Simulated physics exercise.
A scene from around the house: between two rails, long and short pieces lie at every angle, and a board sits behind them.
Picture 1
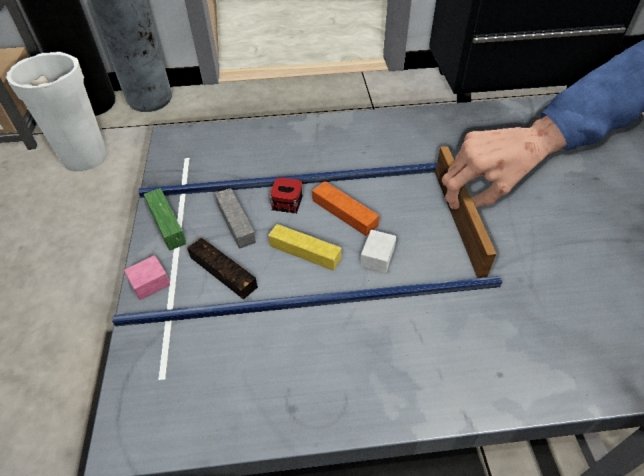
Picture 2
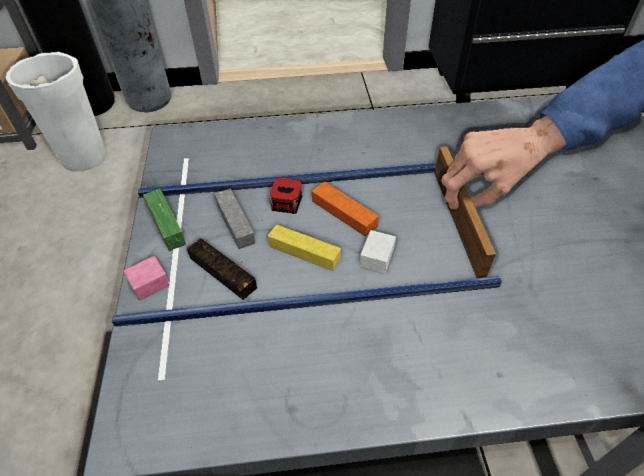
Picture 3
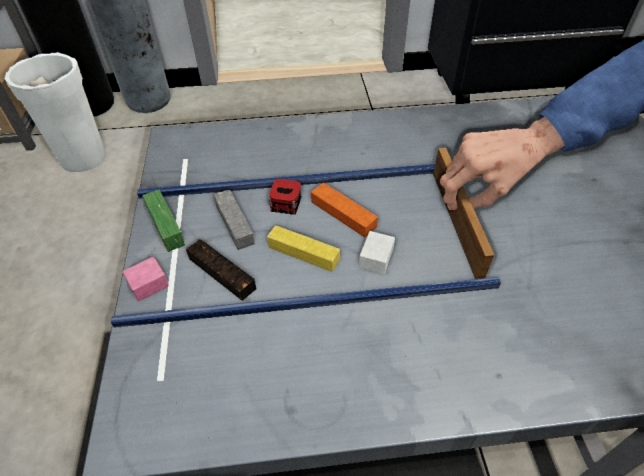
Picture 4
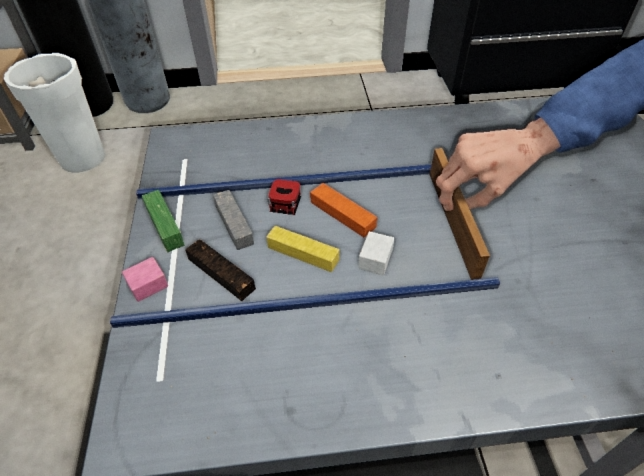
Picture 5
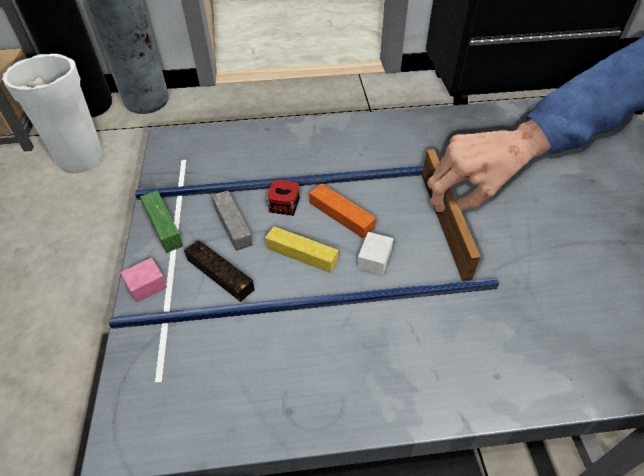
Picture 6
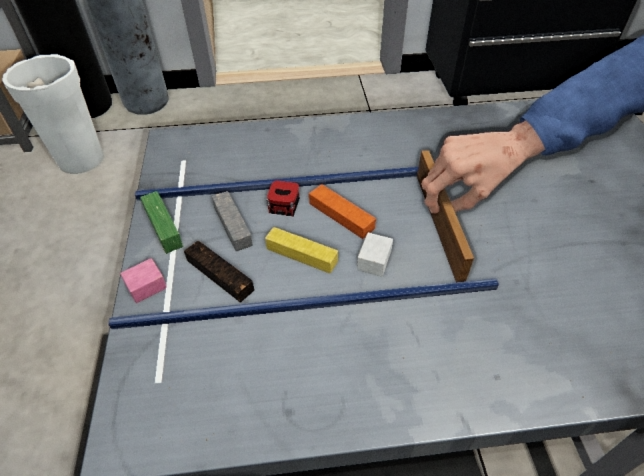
The video shows colored blocks and bars lying at various angles between two blue rails on a grey table, while a hand at the right slides an upright wooden board slightly left, with the pieces staying essentially still.
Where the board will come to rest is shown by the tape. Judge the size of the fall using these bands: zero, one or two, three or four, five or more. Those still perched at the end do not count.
You'd see three or four pieces leave the end and fall.
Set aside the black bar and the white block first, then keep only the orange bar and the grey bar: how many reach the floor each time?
2, then 2.
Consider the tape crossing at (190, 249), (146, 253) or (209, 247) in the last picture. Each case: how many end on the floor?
Counts per try, in order: 2 / 6 / 0.
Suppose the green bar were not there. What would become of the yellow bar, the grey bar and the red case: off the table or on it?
As for the yellow bar, it is retained; the grey bar is not retained; the red case is retained.
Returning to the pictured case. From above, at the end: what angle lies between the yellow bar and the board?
It is near 0° out of line.
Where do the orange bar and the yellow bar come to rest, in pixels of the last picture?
I'd say approximately (165, 224) and then (131, 277).
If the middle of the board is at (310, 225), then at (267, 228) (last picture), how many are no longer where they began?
The counts are 5 and 6.
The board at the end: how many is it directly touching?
That number would be 2.
Soon after, none off yet; pink block at rest near (144, 280); green bar at rest near (161, 221); black bar at rest near (219, 270).
After that, none off yet; pink block at rest near (144, 280); green bar at rest near (161, 221); black bar displaced a little near (197, 274).
In the end, the number that fall off is three or four; gone, grey bar, black bar, green bar and pink block.
